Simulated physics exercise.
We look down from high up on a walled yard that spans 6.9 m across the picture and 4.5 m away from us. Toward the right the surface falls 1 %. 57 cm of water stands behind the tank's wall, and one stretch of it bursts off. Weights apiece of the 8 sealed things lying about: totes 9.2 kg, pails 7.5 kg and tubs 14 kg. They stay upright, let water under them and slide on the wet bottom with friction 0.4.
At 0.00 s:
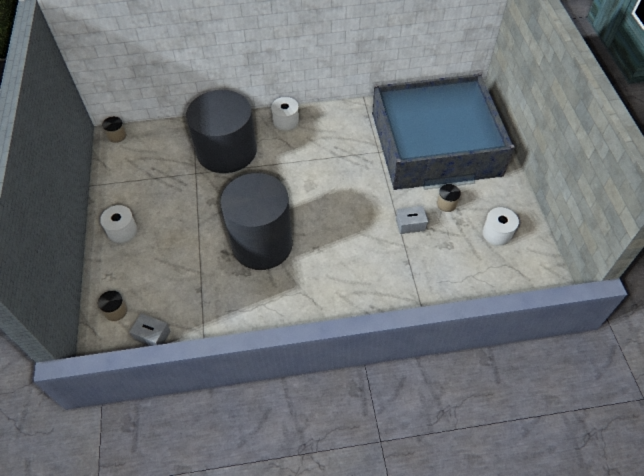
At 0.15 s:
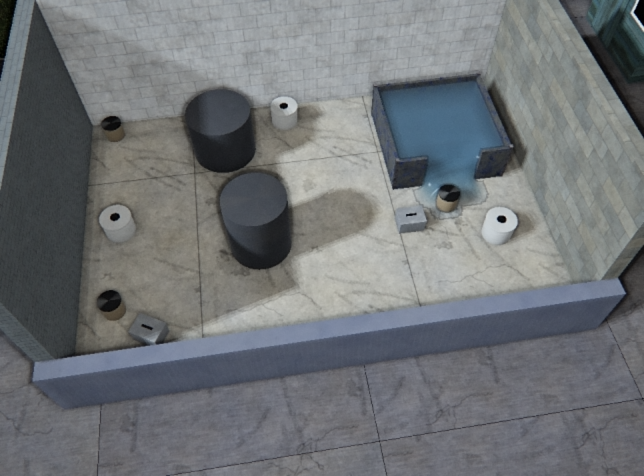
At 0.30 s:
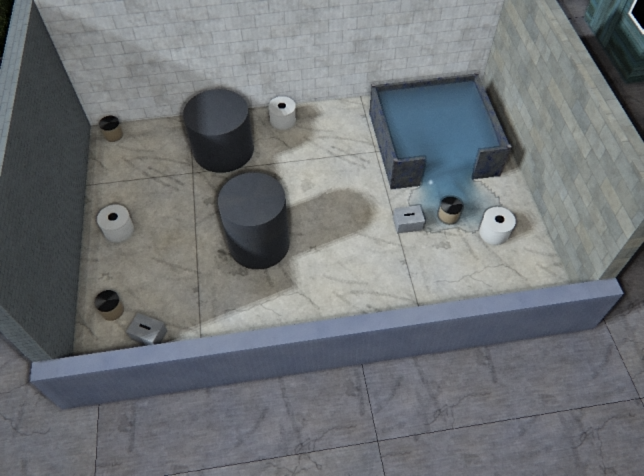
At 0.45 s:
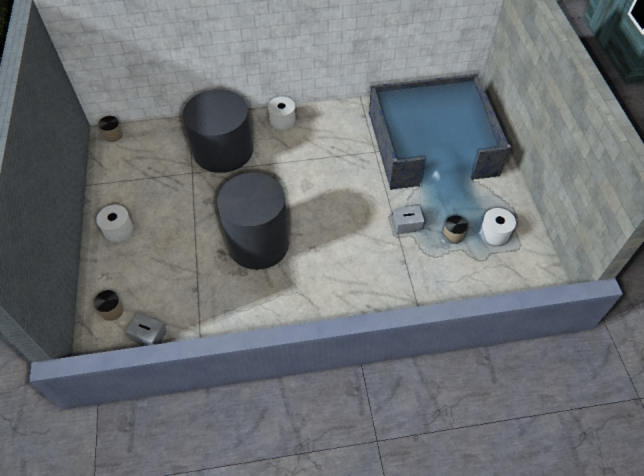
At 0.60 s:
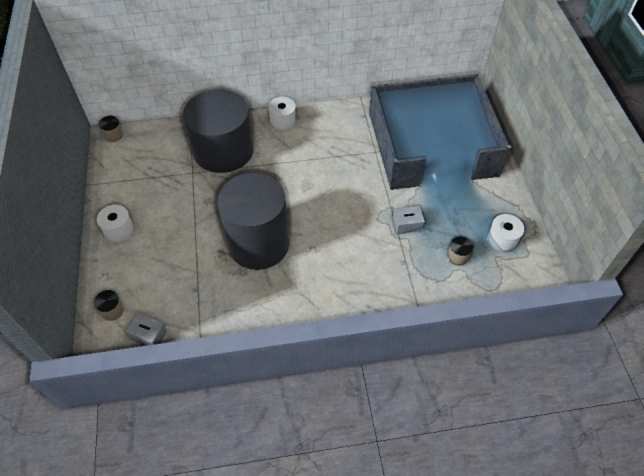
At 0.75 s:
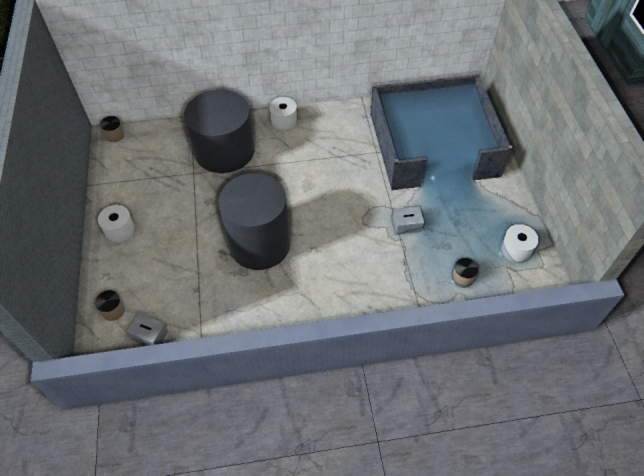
A walled yard held a raised pool at the back right, and a piece of its front wall burst open. Water poured across the floor, pushing a small pail forward, then a white tub rightward.
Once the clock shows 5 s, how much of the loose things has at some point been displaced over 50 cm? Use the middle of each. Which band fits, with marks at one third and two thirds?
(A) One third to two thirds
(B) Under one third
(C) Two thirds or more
A.
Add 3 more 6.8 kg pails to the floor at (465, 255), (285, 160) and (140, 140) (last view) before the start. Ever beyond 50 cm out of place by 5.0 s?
First exceeds it, second falls shy, third falls shy.
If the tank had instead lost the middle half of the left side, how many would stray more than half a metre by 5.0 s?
Then the count would be 2.
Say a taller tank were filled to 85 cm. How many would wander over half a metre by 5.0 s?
Then 6.
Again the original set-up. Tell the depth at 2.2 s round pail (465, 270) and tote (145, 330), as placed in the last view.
11 and 0 cm.
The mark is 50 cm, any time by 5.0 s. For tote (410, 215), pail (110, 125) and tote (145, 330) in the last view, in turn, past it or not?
Listed in sequence: Higher; lower; lower for the last.
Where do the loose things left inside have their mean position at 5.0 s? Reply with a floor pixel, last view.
Roughly at (246, 222).
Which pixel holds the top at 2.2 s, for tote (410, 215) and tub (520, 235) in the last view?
(364, 236) and (548, 257), roughly.
After 1.1 s 2 of 8 are over 50 cm from their spots; 0 afloat.
After 2.2 s 3 of 8 are over 50 cm from their spots; 1 afloat.
After 3.5 s 2 of 8 are over 50 cm from their spots; 1 afloat.
After 5.0 s 3 of 8 are over 50 cm from their spots, and 3 have been at some point; 0 afloat.
